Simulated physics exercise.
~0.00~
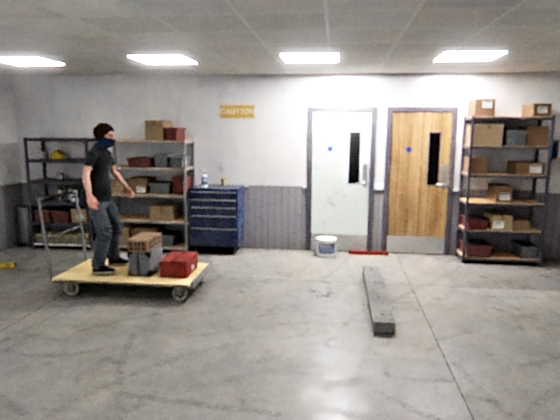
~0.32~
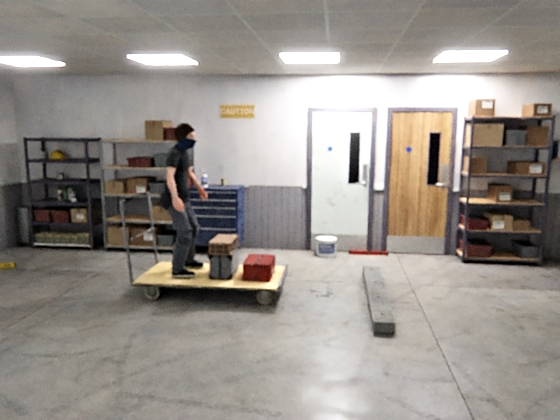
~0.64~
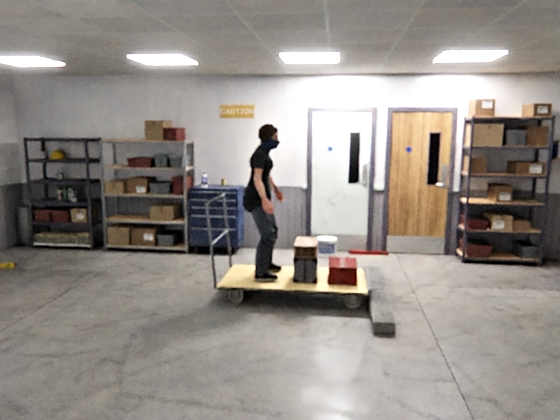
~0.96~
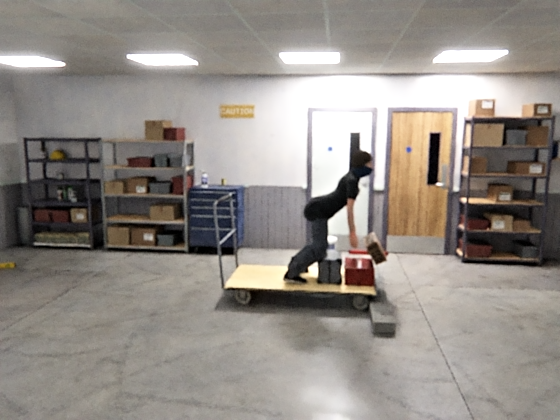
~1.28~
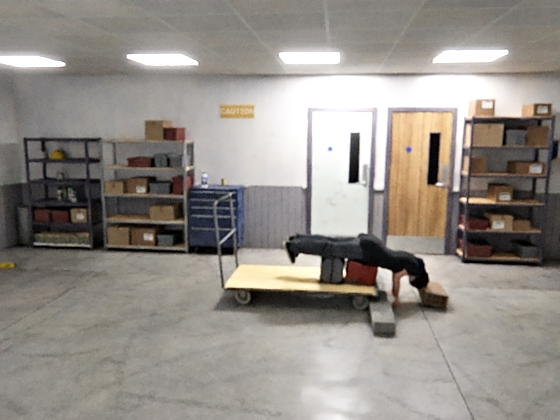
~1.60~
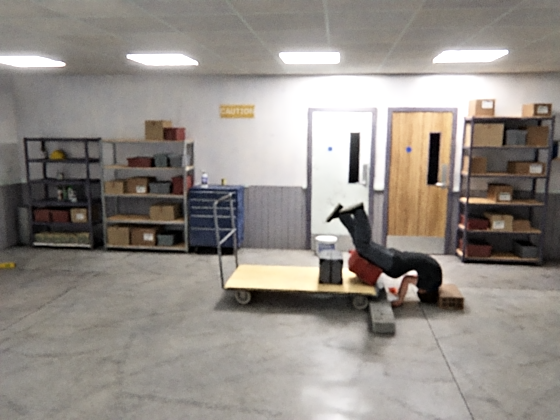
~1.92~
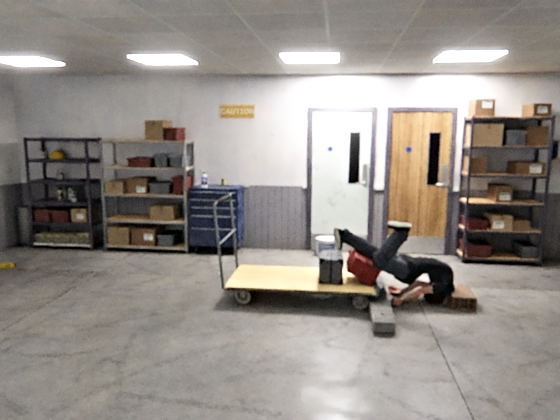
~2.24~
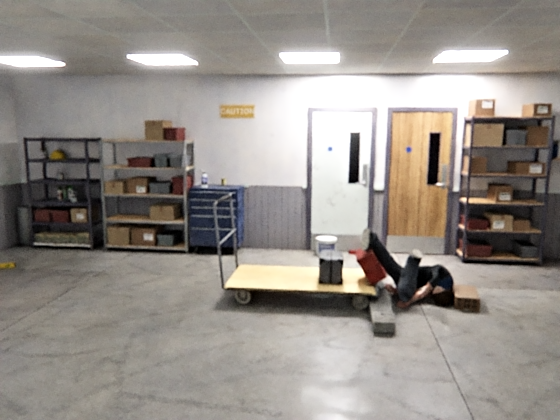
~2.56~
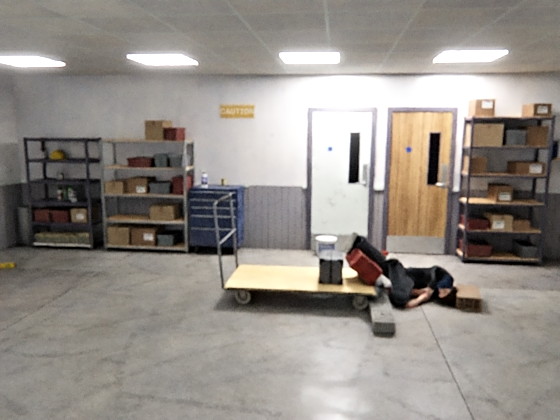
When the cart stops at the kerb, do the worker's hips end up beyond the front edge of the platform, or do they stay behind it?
The worker's hips end up beyond the front edge, after the worker pitches forward over the cargo and tumbles off the cart.
